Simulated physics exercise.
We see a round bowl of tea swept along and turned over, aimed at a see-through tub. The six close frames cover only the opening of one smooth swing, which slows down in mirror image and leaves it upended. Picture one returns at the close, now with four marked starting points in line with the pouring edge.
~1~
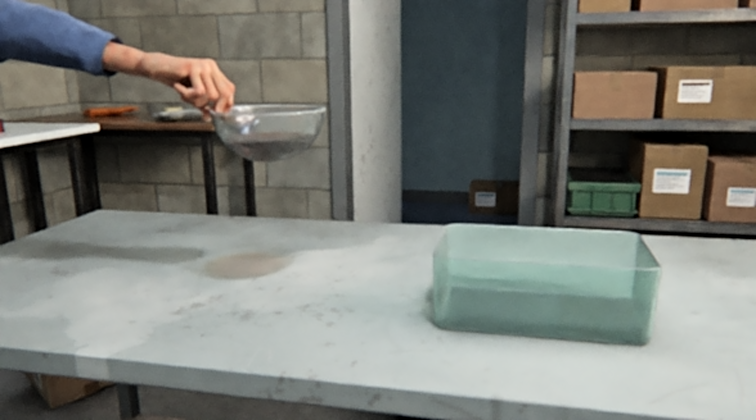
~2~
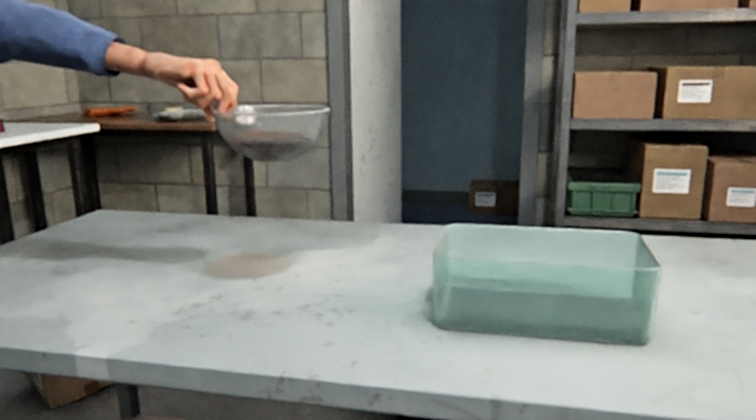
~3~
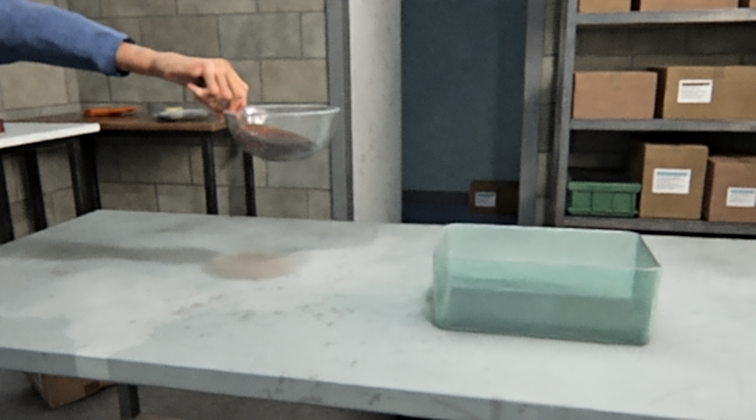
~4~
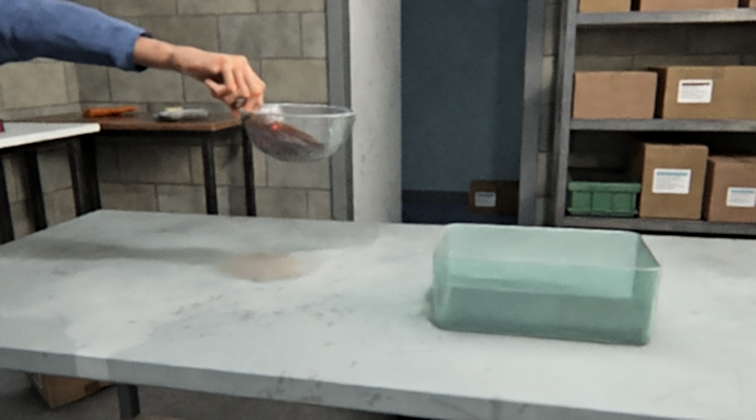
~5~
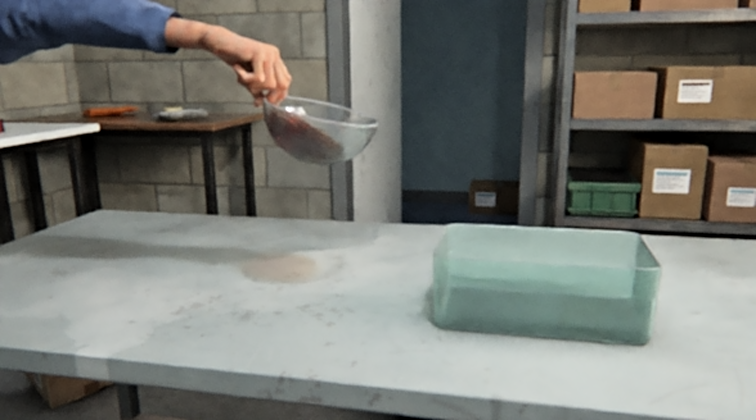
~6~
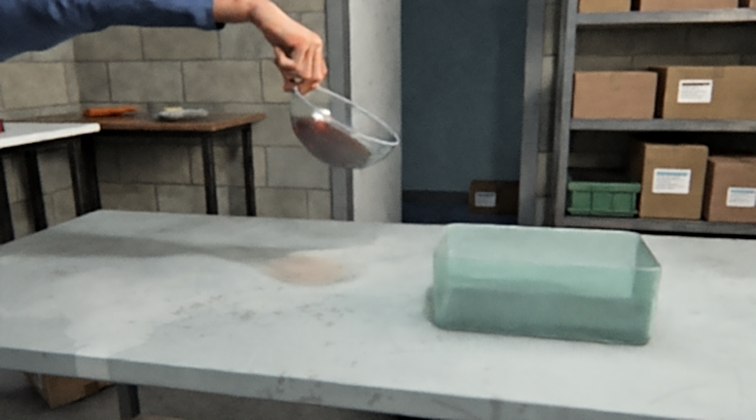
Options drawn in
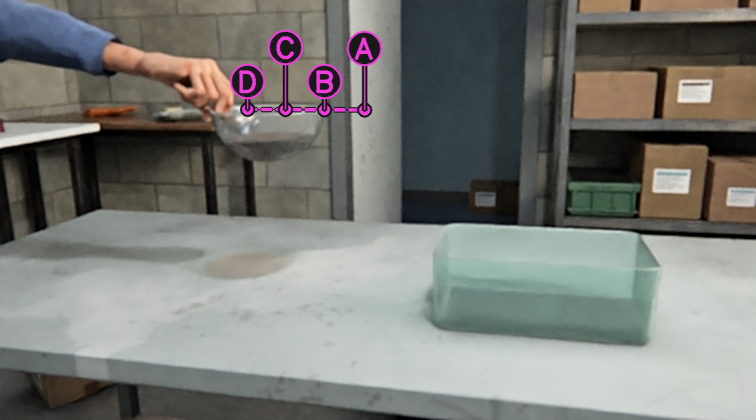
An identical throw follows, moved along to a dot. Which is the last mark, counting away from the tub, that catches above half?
C is the one.
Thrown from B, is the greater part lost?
No, that is safe.
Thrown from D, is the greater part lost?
Yes, it does.
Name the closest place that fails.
D.
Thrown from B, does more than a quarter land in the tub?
Yes.
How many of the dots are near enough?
Three.
On the marked copy, A at (364, 110); B at (324, 109); C at (285, 109); D at (247, 109).
With A, about 86 % lands in the tub, 6 % falls short and 8 % goes beside or beyond.
With B, about 86 % lands in the tub, 4 % falls short and 9 % goes beside or beyond.
With C, about 70 % lands in the tub, 23 % falls short and 7 % goes beside or beyond.
With D, about 22 % lands in the tub, 71 % falls short and 7 % goes beside or beyond.
